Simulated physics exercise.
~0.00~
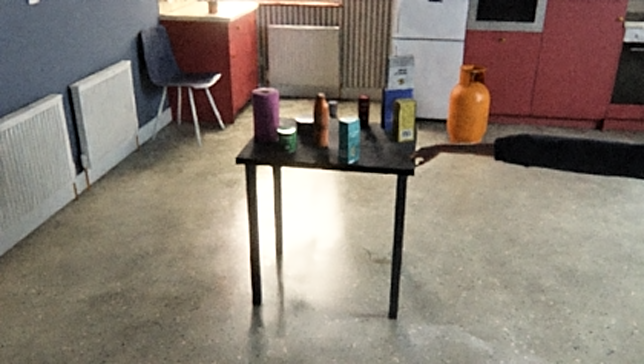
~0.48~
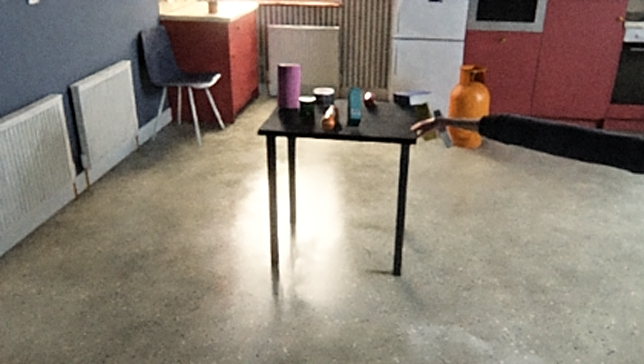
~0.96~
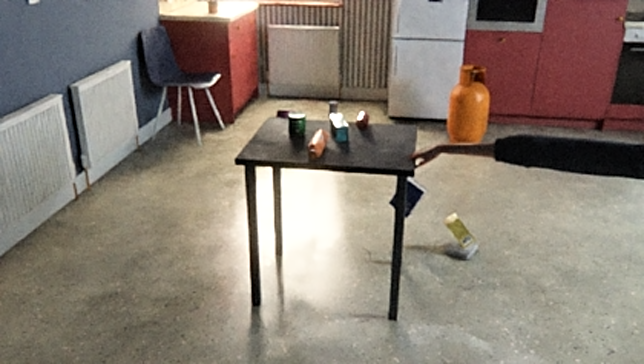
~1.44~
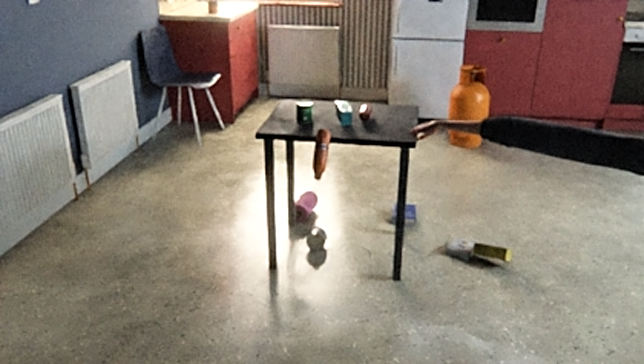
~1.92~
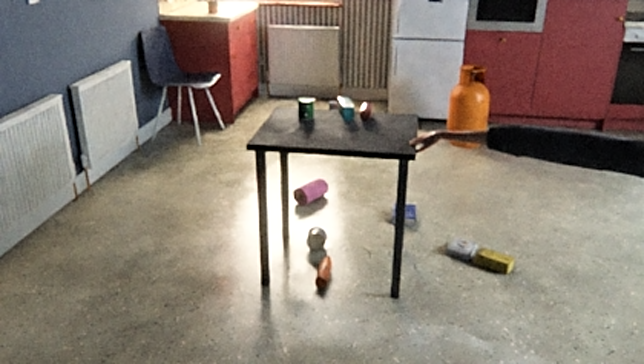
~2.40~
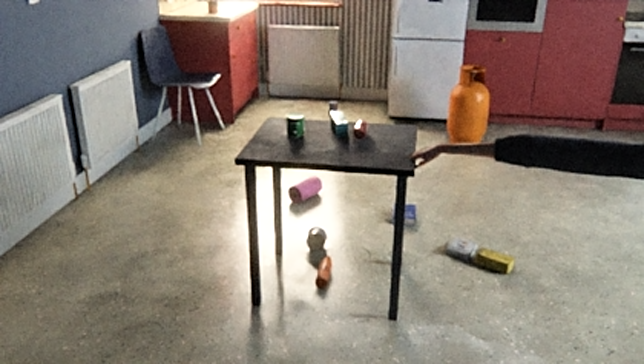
We see a dark arm jerk a small black table back and forth, toppling the items on it; a pink roll, orange bottle, blue book, cartons and grey tub end up on the floor, while a green tin stays standing beside a fallen turquoise carton and red can.
